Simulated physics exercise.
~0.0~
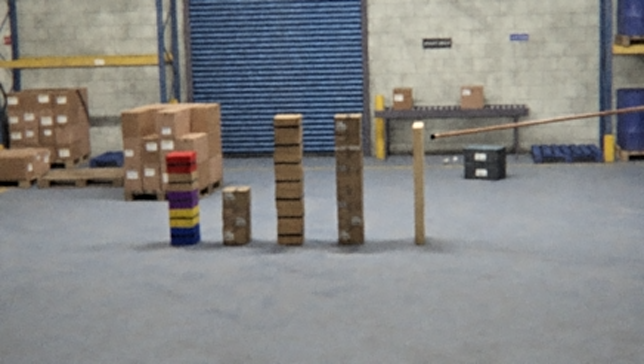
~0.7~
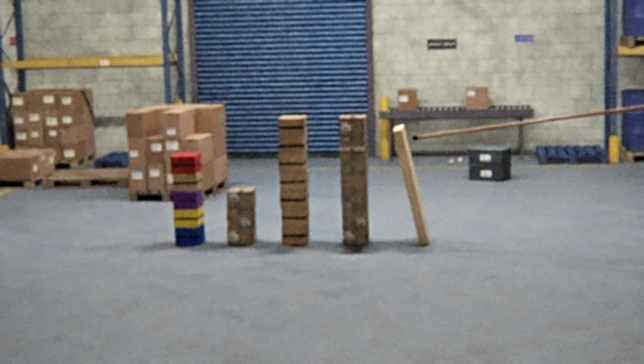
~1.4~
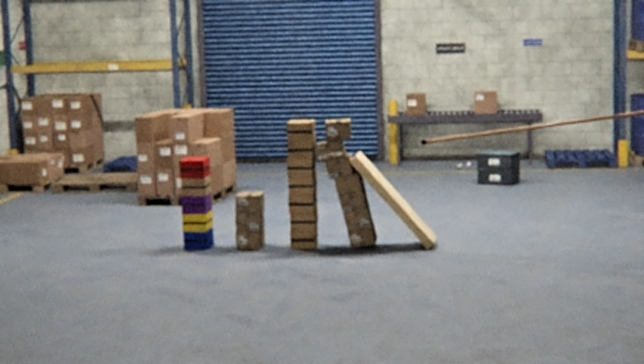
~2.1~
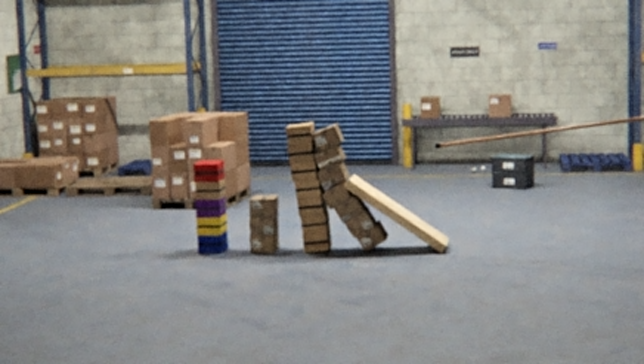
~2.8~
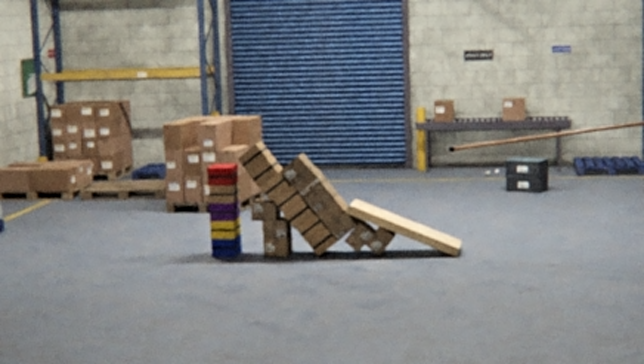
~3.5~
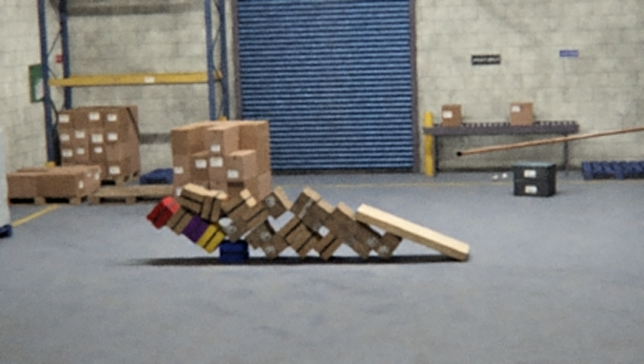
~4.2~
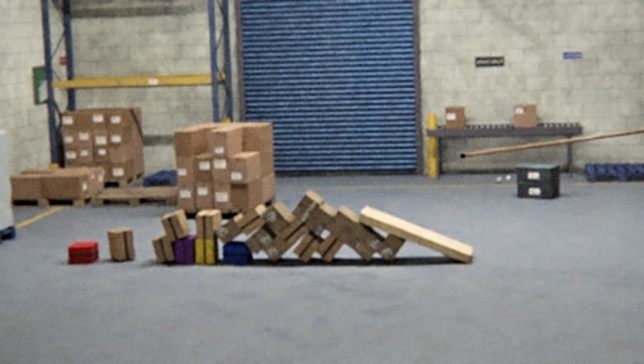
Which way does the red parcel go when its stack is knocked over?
It goes to the left, dropping from the top of its stack and ending up on the floor at the far left of the fallen parcels.
